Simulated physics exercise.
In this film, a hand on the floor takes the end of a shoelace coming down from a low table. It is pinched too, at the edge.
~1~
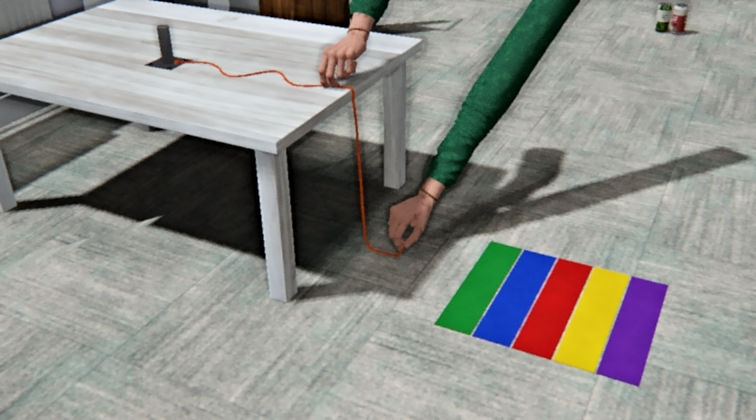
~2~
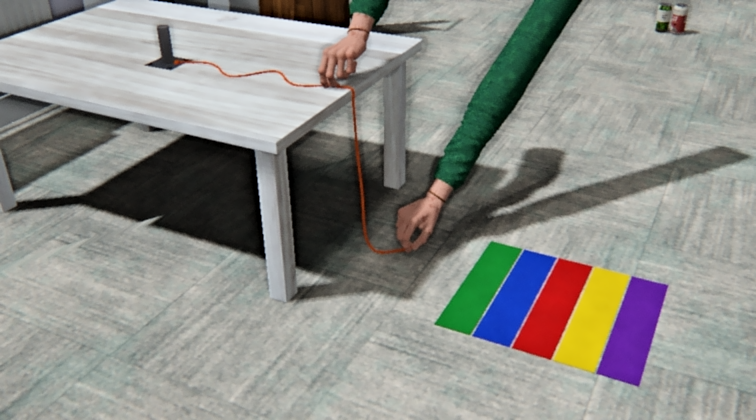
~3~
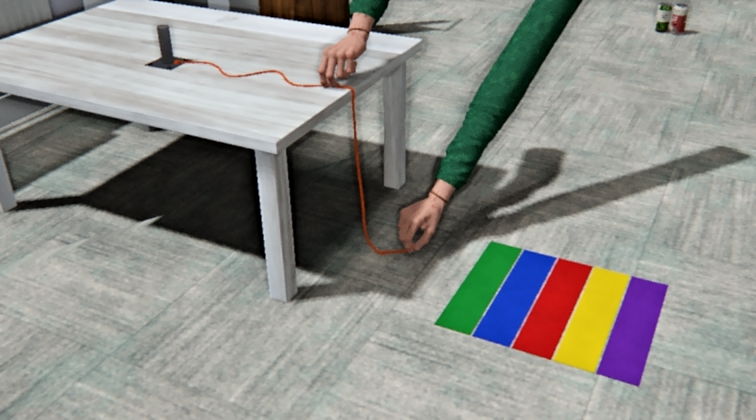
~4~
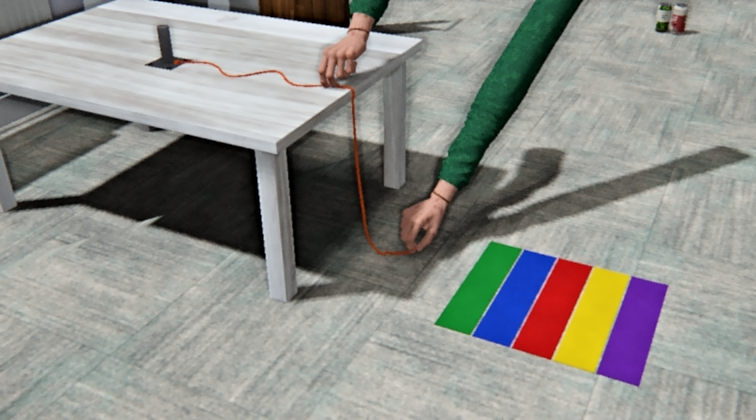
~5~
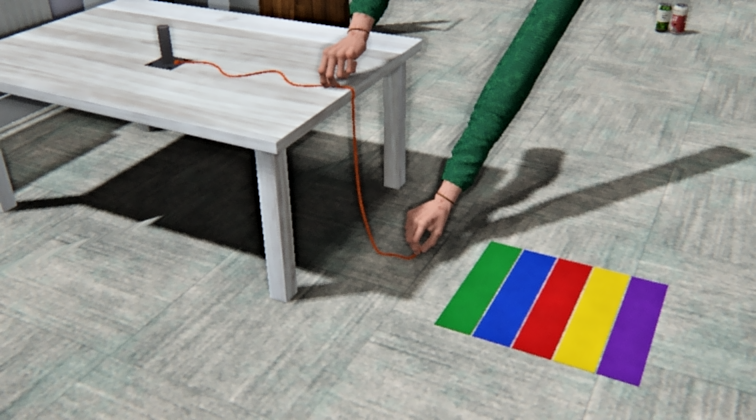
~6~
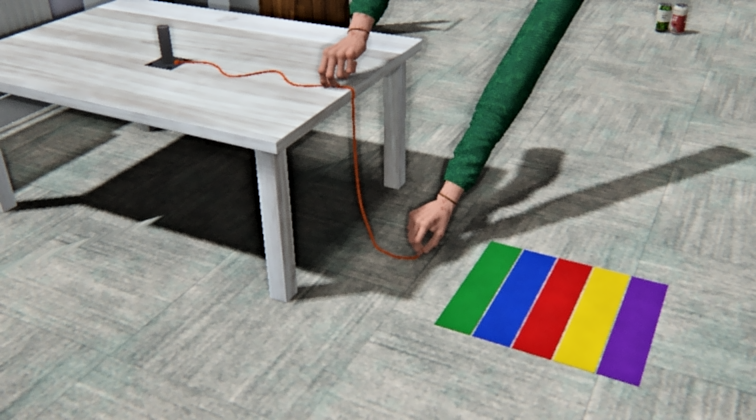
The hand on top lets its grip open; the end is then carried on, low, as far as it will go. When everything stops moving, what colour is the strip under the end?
The strip under the end is red.
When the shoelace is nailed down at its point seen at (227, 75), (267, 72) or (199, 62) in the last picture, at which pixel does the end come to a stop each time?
Per try (px, approx.): (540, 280), (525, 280), (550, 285).
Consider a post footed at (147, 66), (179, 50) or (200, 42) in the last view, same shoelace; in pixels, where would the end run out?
Roughly (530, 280), (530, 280) and (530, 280), try by try.
Soon after, end near (482, 267); over green.
After that, end near (527, 279); over blue.
At the stop, end near (554, 286); over red. It gets as far as the red strip.
